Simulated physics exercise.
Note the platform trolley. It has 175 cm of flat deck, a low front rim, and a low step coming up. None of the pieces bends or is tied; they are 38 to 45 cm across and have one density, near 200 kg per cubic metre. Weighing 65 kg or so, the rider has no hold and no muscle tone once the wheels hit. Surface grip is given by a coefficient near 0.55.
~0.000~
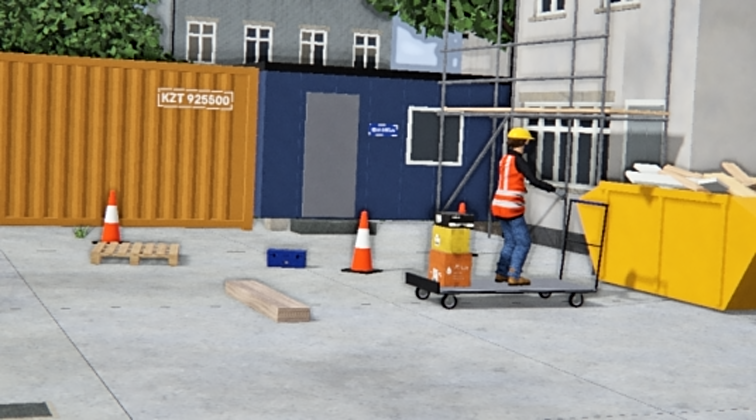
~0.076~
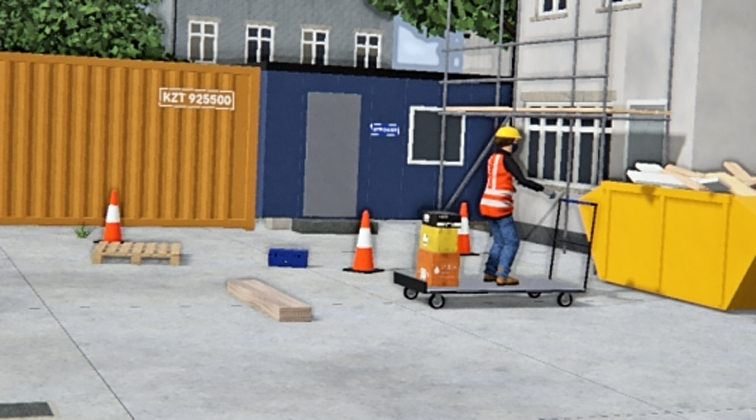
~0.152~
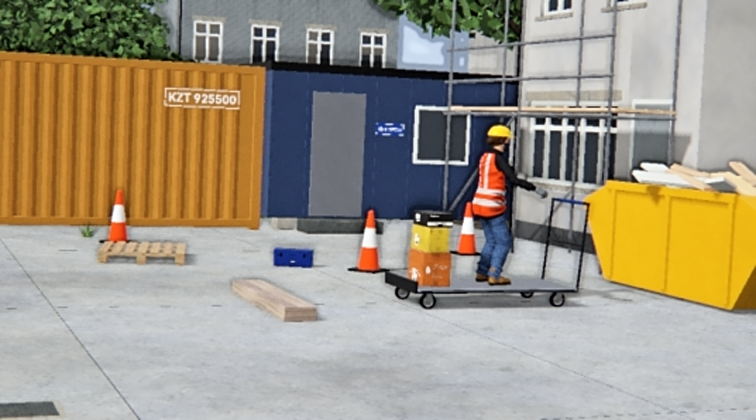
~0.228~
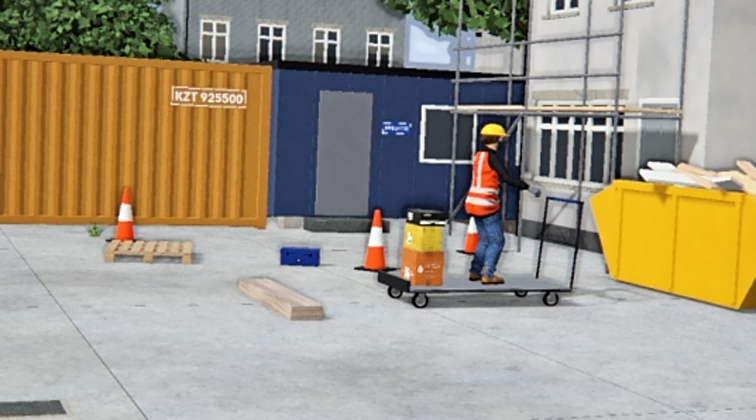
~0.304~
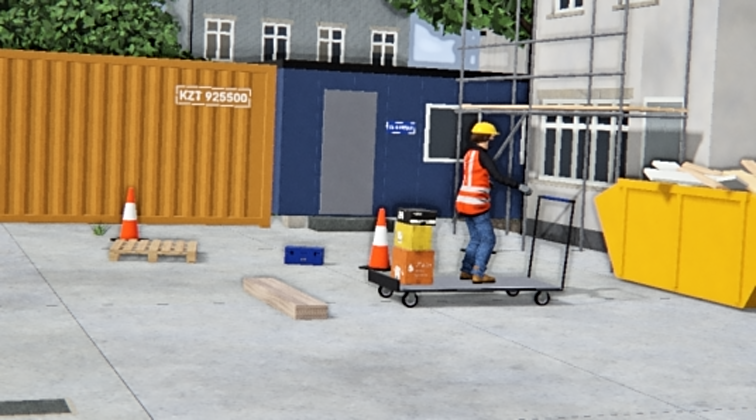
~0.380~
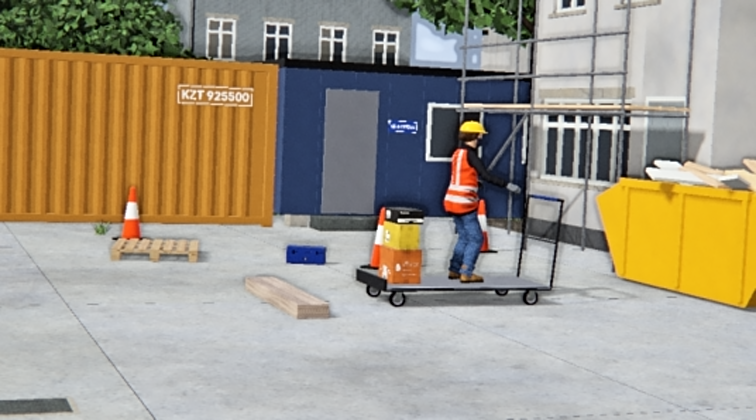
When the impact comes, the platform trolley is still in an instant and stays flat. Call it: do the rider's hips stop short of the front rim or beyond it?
The rider's hips stop short of the front rim.
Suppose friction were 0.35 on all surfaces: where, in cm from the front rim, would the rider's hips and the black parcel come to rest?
Result - hips: 10 past; black: 200 past.
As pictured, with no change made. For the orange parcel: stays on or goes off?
End result - orange: Stays.
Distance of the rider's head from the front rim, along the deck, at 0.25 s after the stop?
At that moment it sits around 50 cm behind the rim.
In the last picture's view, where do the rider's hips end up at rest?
About (312, 234).
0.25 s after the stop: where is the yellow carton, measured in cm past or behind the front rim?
About 5 cm past the rim.
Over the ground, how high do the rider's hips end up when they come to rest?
They finish some 65 cm off the ground.
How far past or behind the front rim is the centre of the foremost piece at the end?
130 cm past it.
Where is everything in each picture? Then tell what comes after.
Hips (509, 207), yellow carton (451, 239), rim corner (439, 291); 155 cm still to roll, in the first picture.
Hips (497, 206), yellow carton (439, 239), rim corner (426, 290); 140 cm still to roll, in the second picture.
Hips (489, 206), yellow carton (430, 238), rim corner (417, 290); 125 cm still to roll, in the third picture.
Hips (482, 205), yellow carton (423, 237), rim corner (409, 289); 110 cm still to roll, in the fourth picture.
Hips (473, 204), yellow carton (413, 236), rim corner (399, 288); 95 cm still to roll, in the fifth picture.
Hips (461, 203), yellow carton (401, 235), rim corner (386, 288); 80 cm still to roll. Speed about 2.0 m/s, in the sixth picture.
After 0.78 s the deck stops.
After 1.33 s the rider's hips are 25 cm behind the rim, near (318, 235) in the last picture's view.
After 1.78 s the rider's hips are 20 cm behind the rim, near (313, 234) in the last picture's view.
When all is still (2.8 s), past the rim, yellow carton and black parcel; behind it, orange parcel and the rider's hips.
